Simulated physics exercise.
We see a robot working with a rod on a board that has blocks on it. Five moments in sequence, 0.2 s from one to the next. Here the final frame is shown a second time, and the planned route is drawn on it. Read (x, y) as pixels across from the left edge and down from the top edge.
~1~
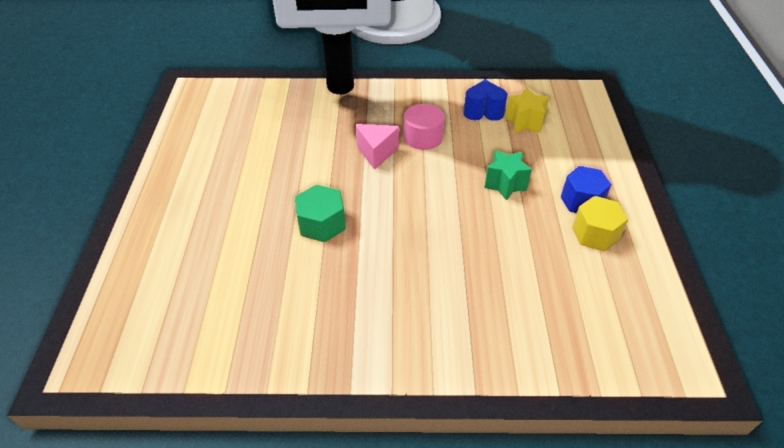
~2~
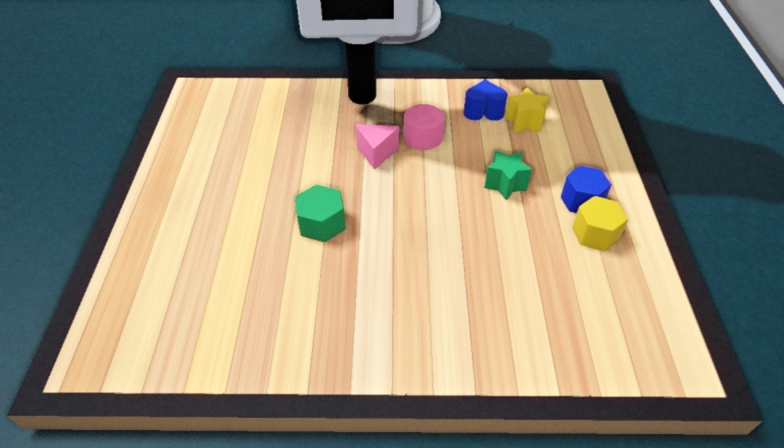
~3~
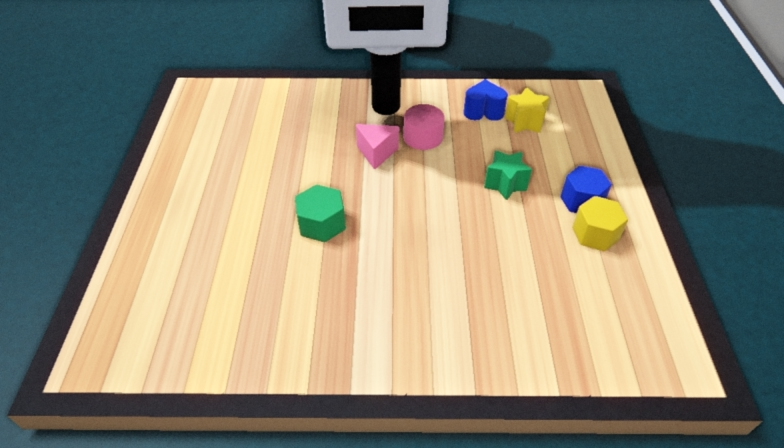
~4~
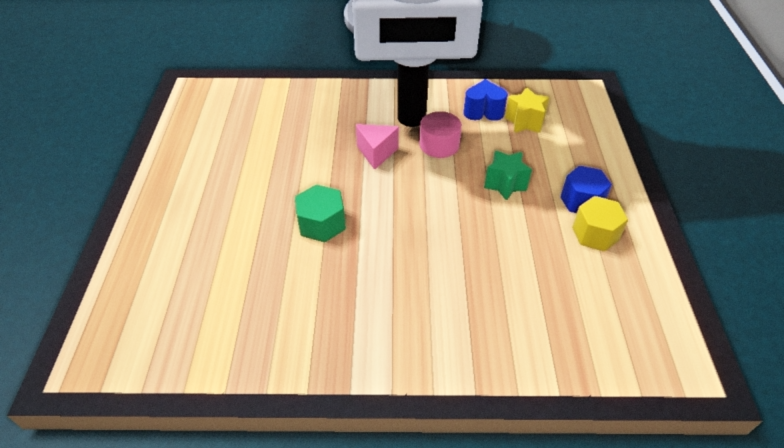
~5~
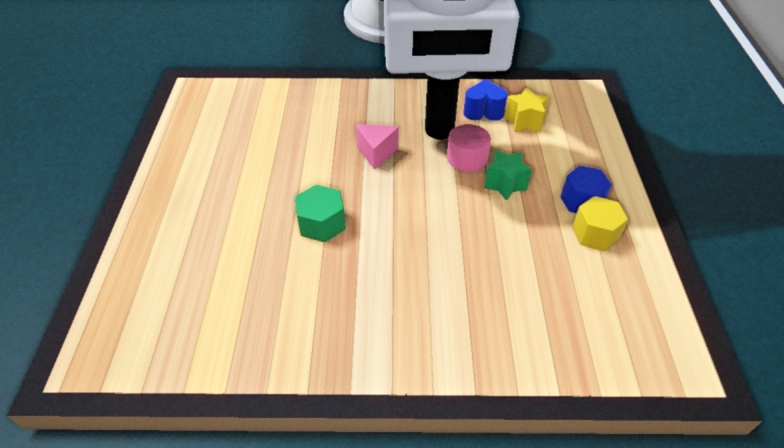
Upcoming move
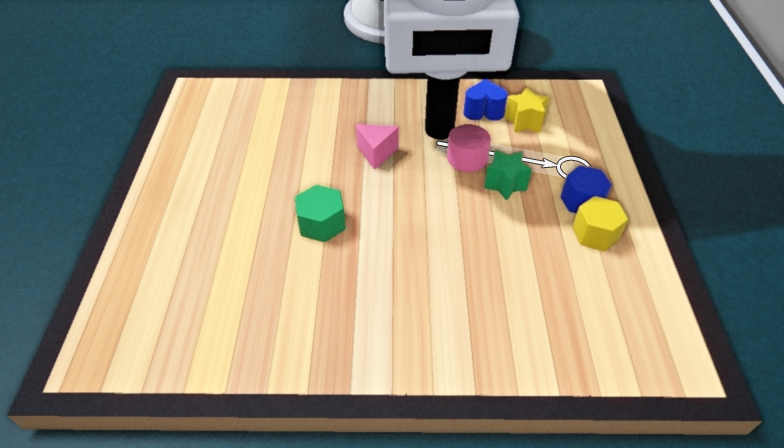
A black rod moves right and pushes the pink round block toward the green star.
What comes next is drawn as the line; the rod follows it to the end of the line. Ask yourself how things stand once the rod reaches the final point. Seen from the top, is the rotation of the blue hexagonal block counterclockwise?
I'd say yes.
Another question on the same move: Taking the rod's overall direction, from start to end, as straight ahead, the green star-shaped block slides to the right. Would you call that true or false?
It is true.
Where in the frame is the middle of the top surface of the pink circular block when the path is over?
Its top middle is near (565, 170).
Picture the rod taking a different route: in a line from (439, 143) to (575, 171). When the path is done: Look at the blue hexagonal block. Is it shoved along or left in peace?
My prediction: It moves.
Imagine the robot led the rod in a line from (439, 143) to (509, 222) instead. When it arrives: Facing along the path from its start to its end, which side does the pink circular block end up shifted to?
It will end up to the left.
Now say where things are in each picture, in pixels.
The first picture shows lower end of the rod at (341, 88), tops of blocks, pink triangle at (376, 132), pink circular block at (424, 115), green star-shaped block at (510, 163), blue hexagonal block at (589, 179), yellow hexagonal block at (604, 212).
The second picture shows rod at (363, 97), blocks as before.
The third picture shows rod at (386, 108), blocks as before.
The fourth picture shows rod at (412, 119), pink circular block at (441, 123).
The fifth picture shows rod at (439, 132), pink triangle at (376, 132), pink circular block at (470, 136), green star-shaped block at (510, 163), blue hexagonal block at (589, 179), yellow hexagonal block at (604, 212).
The drawn path runs straight from (439, 143) to (574, 169).
What follows on the original path. One third of the way, rod at (485, 140); pink circular block at (512, 150); green star-shaped block at (530, 180), turned 30° clockwise.
Two thirds of the way, rod at (532, 149); pink circular block at (550, 163); green star-shaped block at (539, 192), turned 70° clockwise.
At the end, rod at (578, 157); pink triangle not moved; pink circular block at (565, 170); green star-shaped block at (538, 193), turned 80° clockwise; blue hexagonal block at (606, 187), turned 25° anticlockwise; yellow hexagonal block at (610, 219), turned 20° clockwise.
